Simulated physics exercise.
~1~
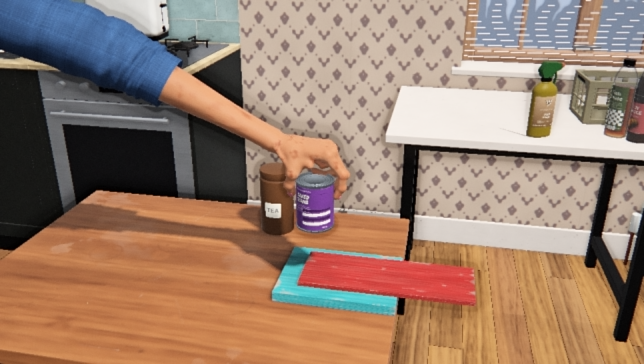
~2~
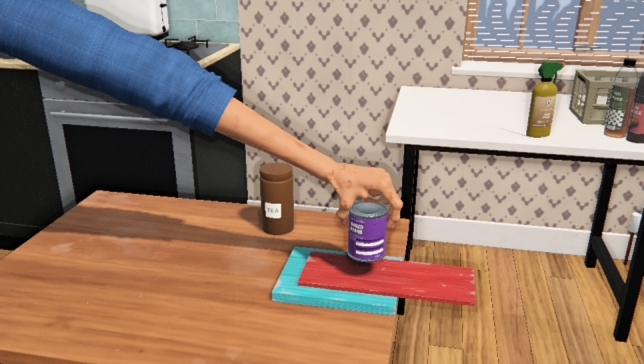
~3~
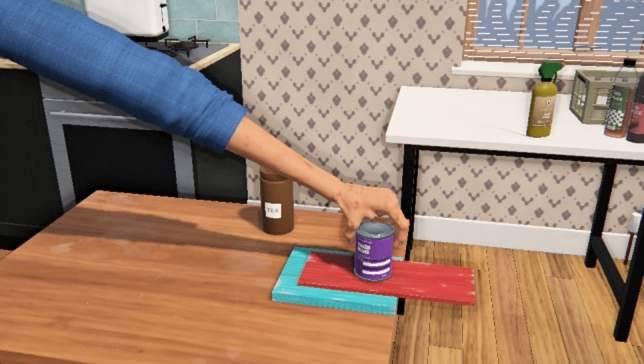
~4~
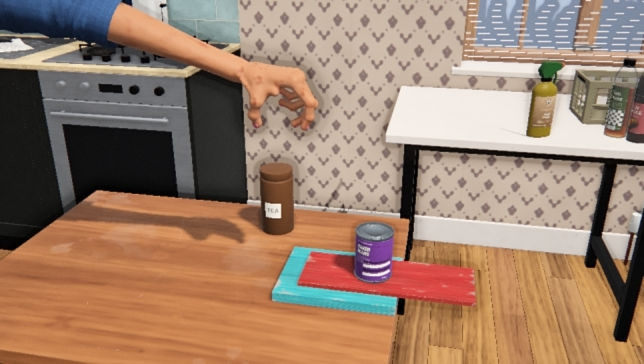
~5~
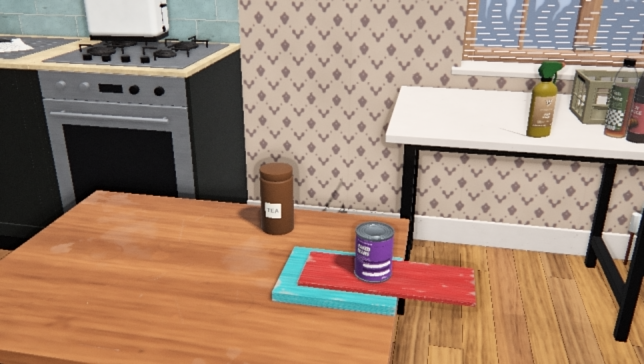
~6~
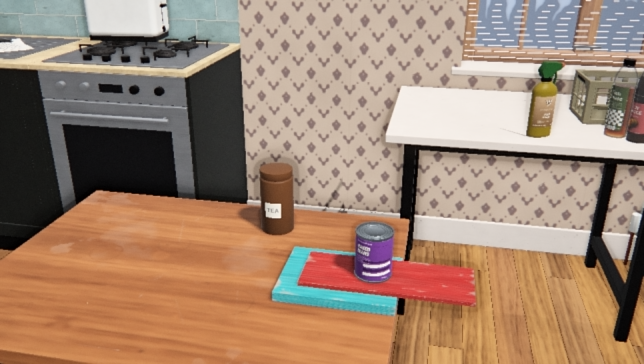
A purple tin is carried by a hand from beside a brown jar, moving right and down onto a red plank resting on a turquoise slab at the table's edge. The hand lets go and withdraws, and the tin stays upright while the overhanging plank holds steady.
